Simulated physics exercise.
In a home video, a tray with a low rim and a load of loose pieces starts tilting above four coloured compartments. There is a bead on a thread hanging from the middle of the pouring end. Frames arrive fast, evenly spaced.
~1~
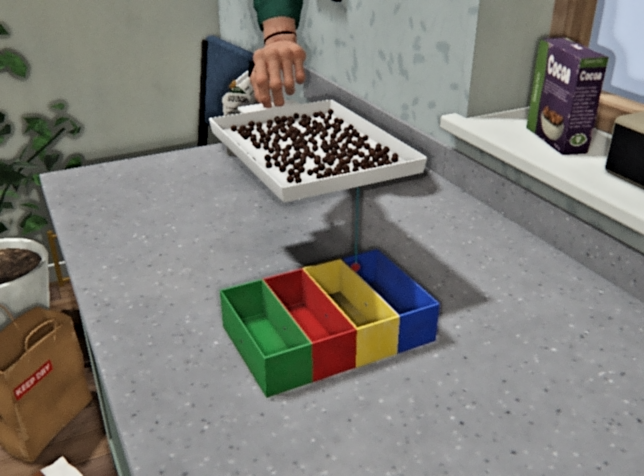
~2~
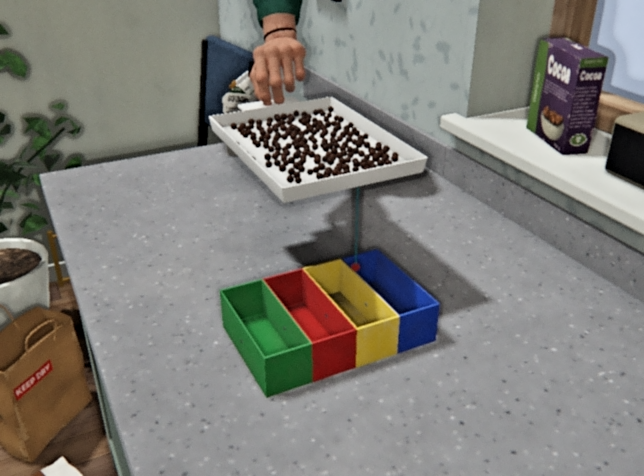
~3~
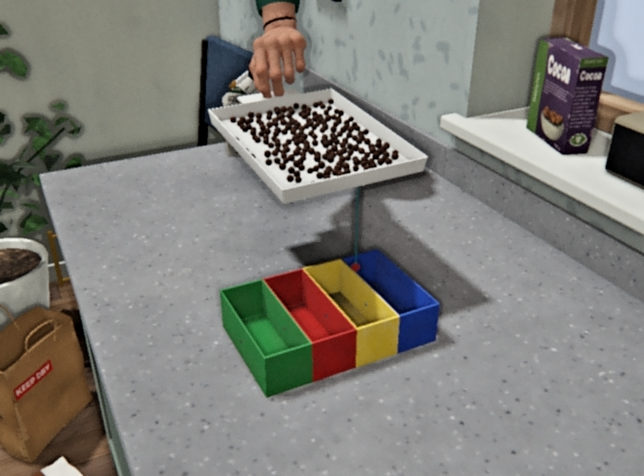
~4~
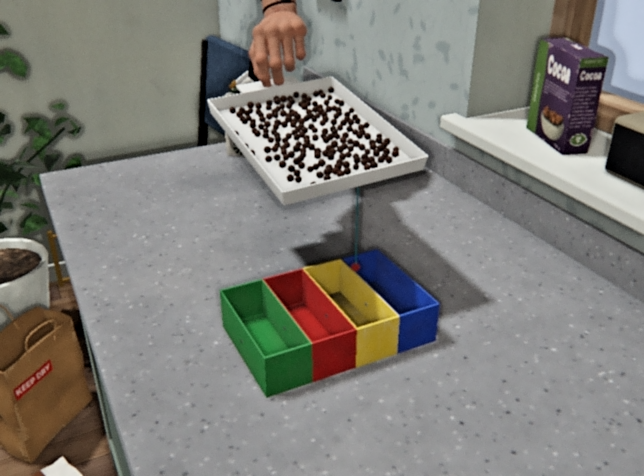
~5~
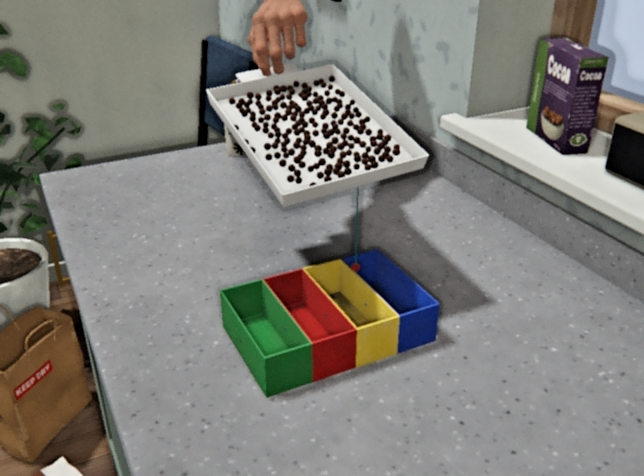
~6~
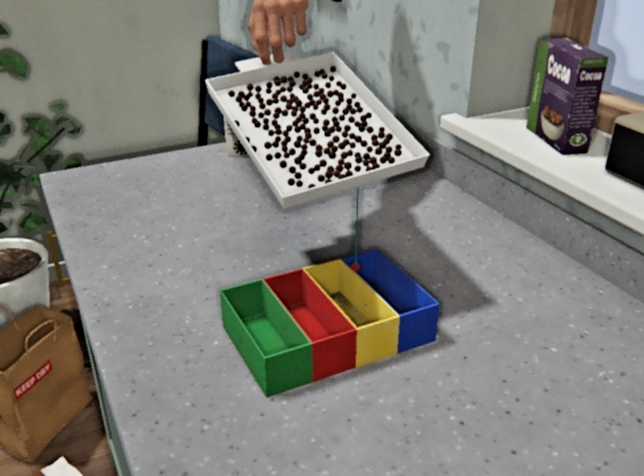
We see a hand behind a white tray of small dark brown balls above green, red, yellow and blue compartments; the hand rises as the tray's back edge lifts, tilting it gradually toward its front left corner.
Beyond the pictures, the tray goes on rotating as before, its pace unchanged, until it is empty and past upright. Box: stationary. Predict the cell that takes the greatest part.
I would say the red cell.
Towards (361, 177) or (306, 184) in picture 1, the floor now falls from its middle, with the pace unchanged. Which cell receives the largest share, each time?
Try 1 - blue. Try 2 - the red one.
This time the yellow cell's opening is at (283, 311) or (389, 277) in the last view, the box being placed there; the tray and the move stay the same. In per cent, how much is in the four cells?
Close to 80 in a hundred, followed by close to 80 in a hundred.
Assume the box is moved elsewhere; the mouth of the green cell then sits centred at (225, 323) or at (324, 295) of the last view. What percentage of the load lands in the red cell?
20 per cent the first time, 10 per cent the second time.
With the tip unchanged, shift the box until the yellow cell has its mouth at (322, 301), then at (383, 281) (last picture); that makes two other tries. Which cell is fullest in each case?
Try one: Yellow; try two: The green one.
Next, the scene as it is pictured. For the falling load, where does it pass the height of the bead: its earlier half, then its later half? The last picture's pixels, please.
At about (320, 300), then at (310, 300).
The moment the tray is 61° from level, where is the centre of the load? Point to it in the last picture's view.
Roughly at (320, 173).
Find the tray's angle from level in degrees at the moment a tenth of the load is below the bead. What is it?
Roughly 70 degrees.
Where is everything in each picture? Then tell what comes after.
In the first picture, corners of the pouring end at (284, 186) and (424, 157), level; middle of the load at (315, 142), chocolate balls; bead on its thread at (356, 267); green cell at (289, 366); red cell at (334, 352); yellow cell at (377, 338); blue cell at (418, 325).
In the second picture, corners of the pouring end at (284, 187) and (424, 157), level; middle of the load at (315, 141).
In the third picture, corners of the pouring end at (284, 188) and (424, 156), tipped barely, lowest at the left corner; middle of the load at (315, 137).
In the fourth picture, corners of the pouring end at (284, 190) and (425, 155), tipped a little, lowest at the left corner; middle of the load at (315, 130).
In the fifth picture, corners of the pouring end at (284, 193) and (425, 154), tipped a little, lowest at the left corner; middle of the load at (315, 125).
In the sixth picture, corners of the pouring end at (284, 195) and (426, 154), tipped clearly, lowest at the left corner; middle of the load at (316, 121), nearly all on the move; green cell at (289, 366); red cell at (334, 352); yellow cell at (377, 338); blue cell at (418, 325).
Soon, tray tipped steeply; most on the tray; a stray few in the yellow cell; a stray few in the red cell; a stray few in the green cell; a small part falling or outside the box.
A while on, tray tipped right over; about a third on the tray; about a quarter in the red cell; a small part in the yellow cell; a small part in the green cell; a stray few in the blue cell; about a third falling or outside the box.
Towards the end, tray tipped past a quarter turn; about half in the red cell; about a quarter in the yellow cell; a small part in the green cell; a stray few in the blue cell; a small part falling or outside the box.
Finally, tray tipped past a quarter turn; about half in the red cell; about a quarter in the yellow cell; a small part in the green cell; a stray few in the blue cell; a small part outside the box.
